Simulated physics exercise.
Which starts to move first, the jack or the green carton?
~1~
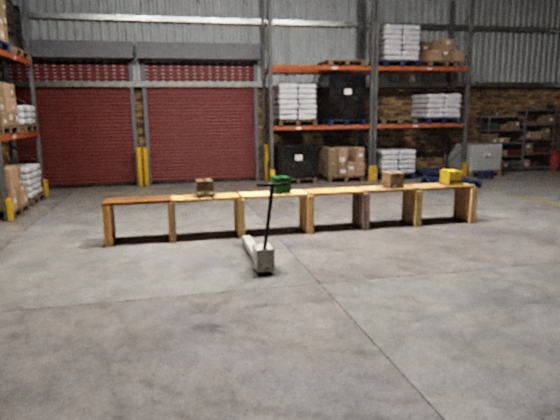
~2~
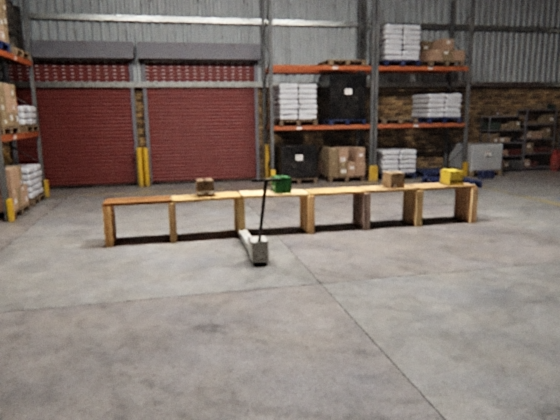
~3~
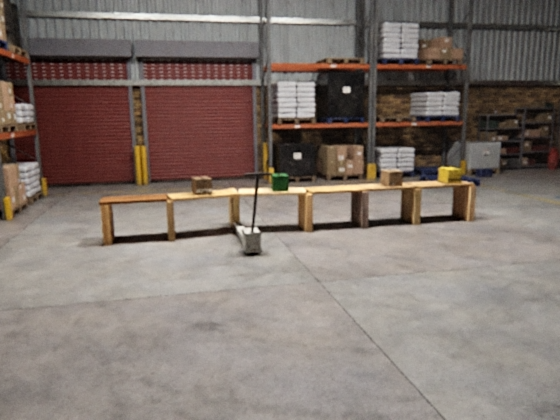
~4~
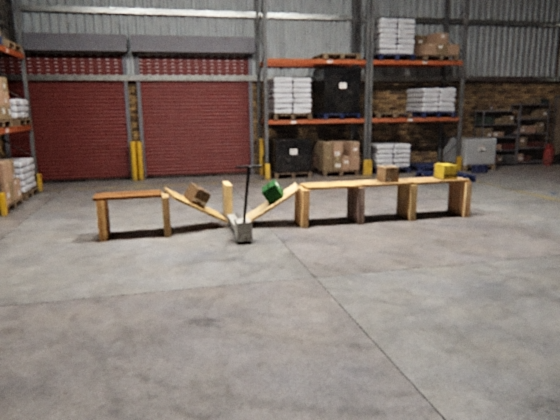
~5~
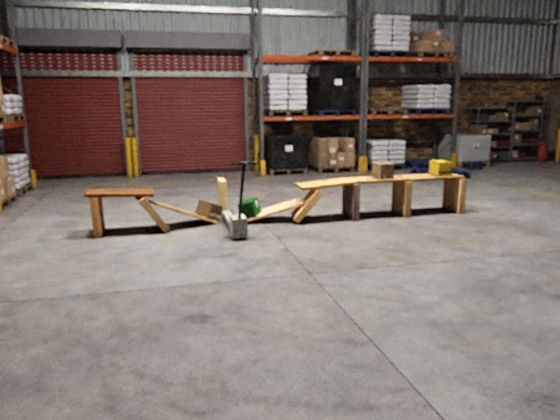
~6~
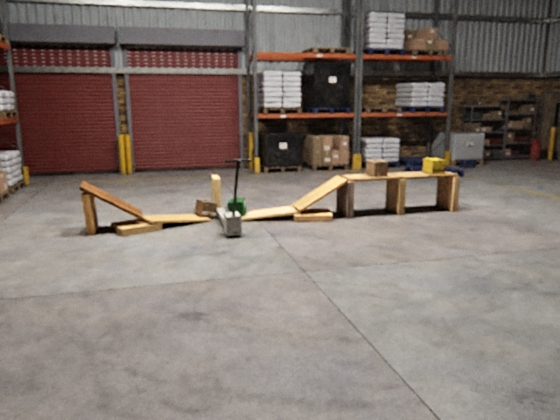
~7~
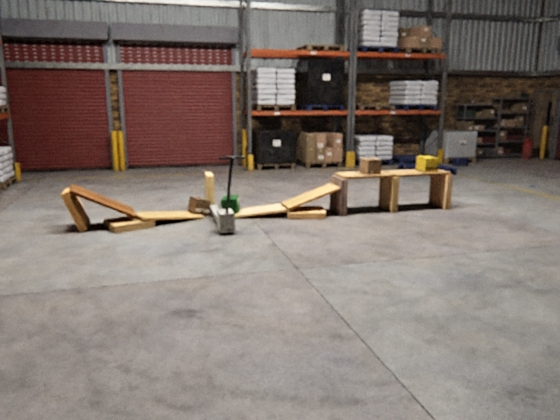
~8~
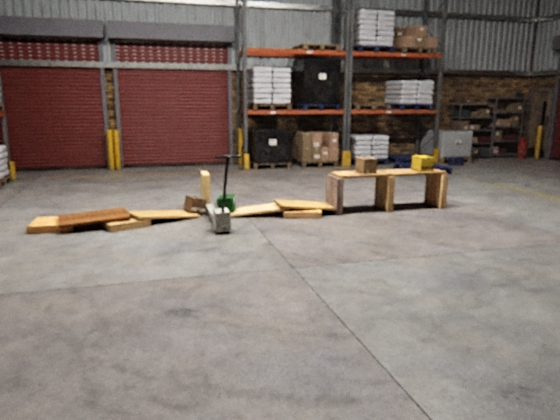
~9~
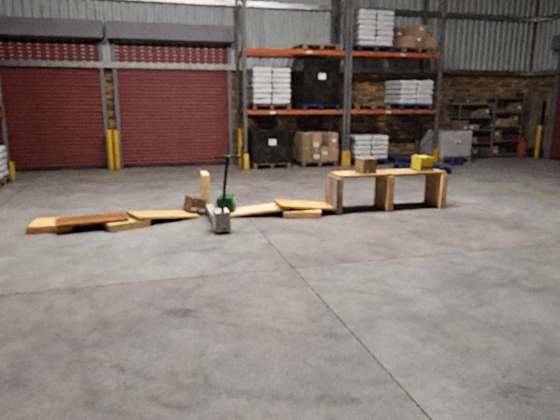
The jack starts to move first. The green carton stays in place on the boards at first and only tips down later.
